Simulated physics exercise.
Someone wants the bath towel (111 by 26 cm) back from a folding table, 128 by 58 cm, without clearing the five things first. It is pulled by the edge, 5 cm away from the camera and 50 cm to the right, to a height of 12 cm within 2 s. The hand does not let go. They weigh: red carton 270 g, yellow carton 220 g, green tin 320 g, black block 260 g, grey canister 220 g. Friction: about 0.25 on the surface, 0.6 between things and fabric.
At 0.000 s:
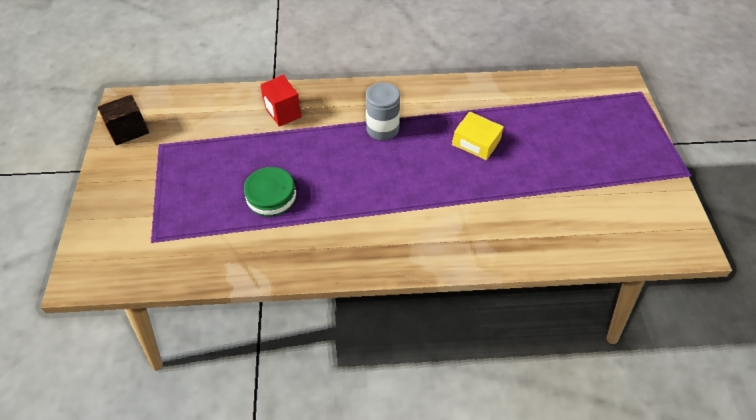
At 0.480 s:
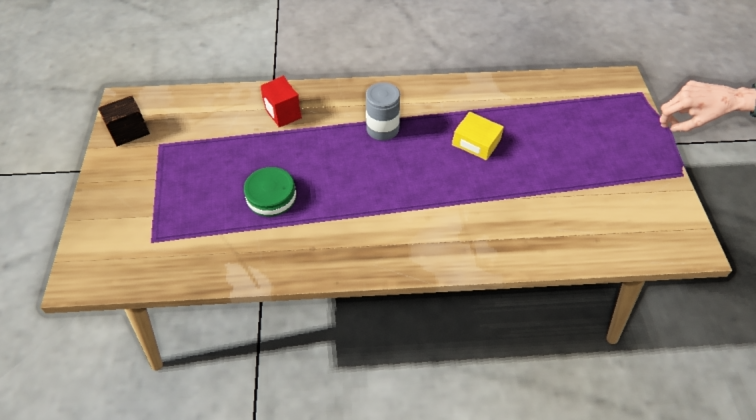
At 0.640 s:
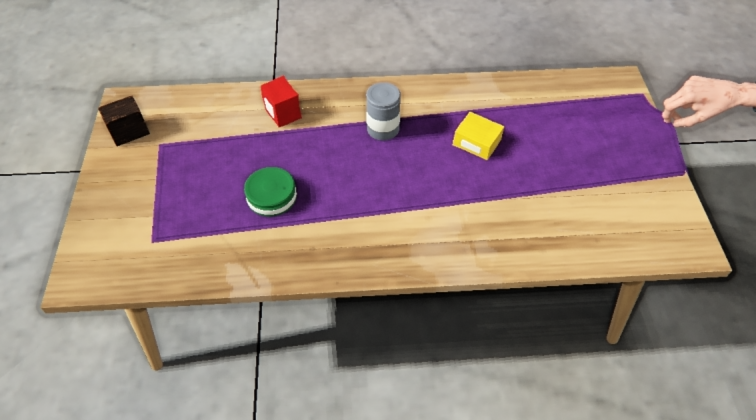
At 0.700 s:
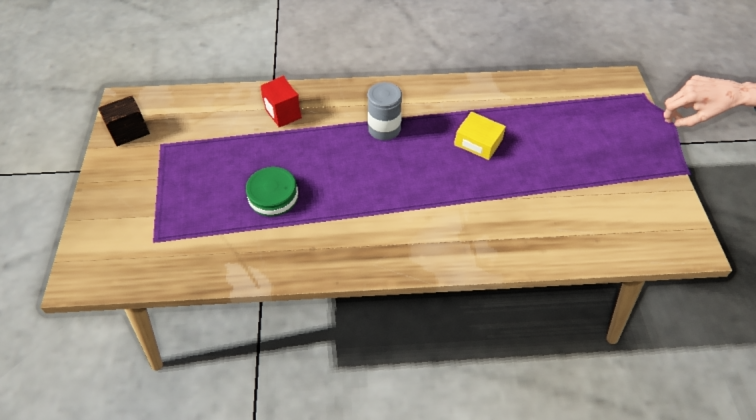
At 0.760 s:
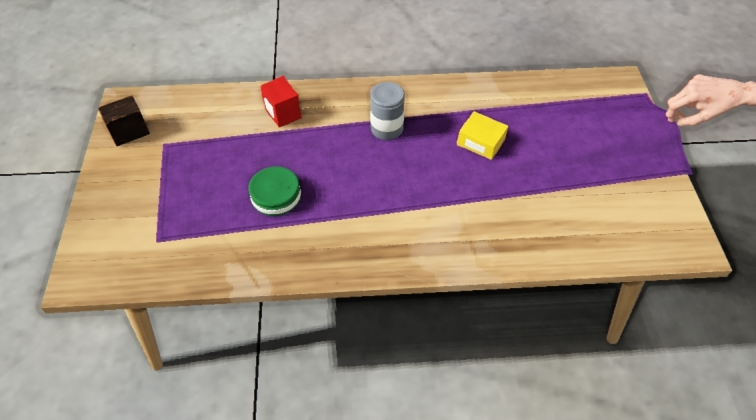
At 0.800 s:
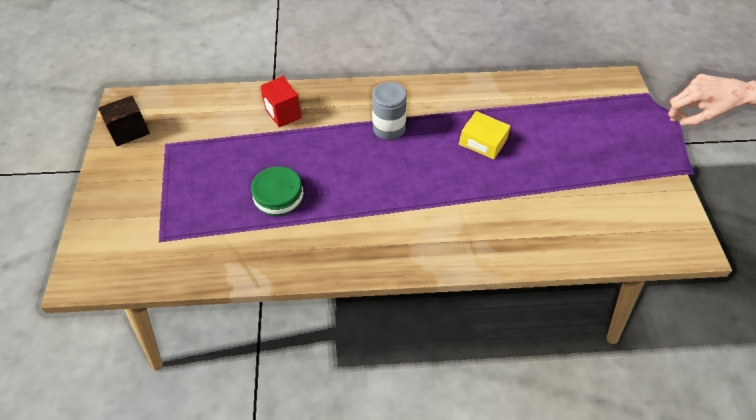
A hand came in from the right, took the edge of the purple cloth and drew it slightly rightward, the green tin, grey canister and yellow carton shifting with it while the red and black blocks stayed still.
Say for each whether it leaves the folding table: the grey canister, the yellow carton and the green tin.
In order: The grey canister falls off; the yellow carton falls off; the green tin drops off.
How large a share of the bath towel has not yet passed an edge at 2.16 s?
Some 60 per cent of it.
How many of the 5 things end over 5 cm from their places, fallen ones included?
That makes 3.
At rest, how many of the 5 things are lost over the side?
That makes 3.
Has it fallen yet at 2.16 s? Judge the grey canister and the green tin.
At that moment: Grey canister not yet down, green tin not yet down.
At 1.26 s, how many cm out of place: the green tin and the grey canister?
Green tin 15 cm, grey canister 15 cm.
At 1.3 s, 90 % of the bath towel is still over the top; yellow carton 13 cm off its start, green tin 13 cm off its start, grey canister 13 cm off its start.
At 1.7 s, 70 % of the bath towel is still over the top; yellow carton 31 cm off its start, green tin 31 cm off its start, grey canister 30 cm off its start.
At 2.2 s, 60 % of the bath towel is still over the top; yellow carton 47 cm off its start at (685, 109), grey canister 46 cm off its start at (594, 72), green tin 46 cm off its start at (494, 160).
At 2.6 s, 40 % of the bath towel is still over the top; grey canister 67 cm off its start, green tin 65 cm off its start, yellow carton over the edge.
At 4.2 s, 0 % of the bath towel is still over the top; green tin over the edge, grey canister over the edge, yellow carton over the edge.
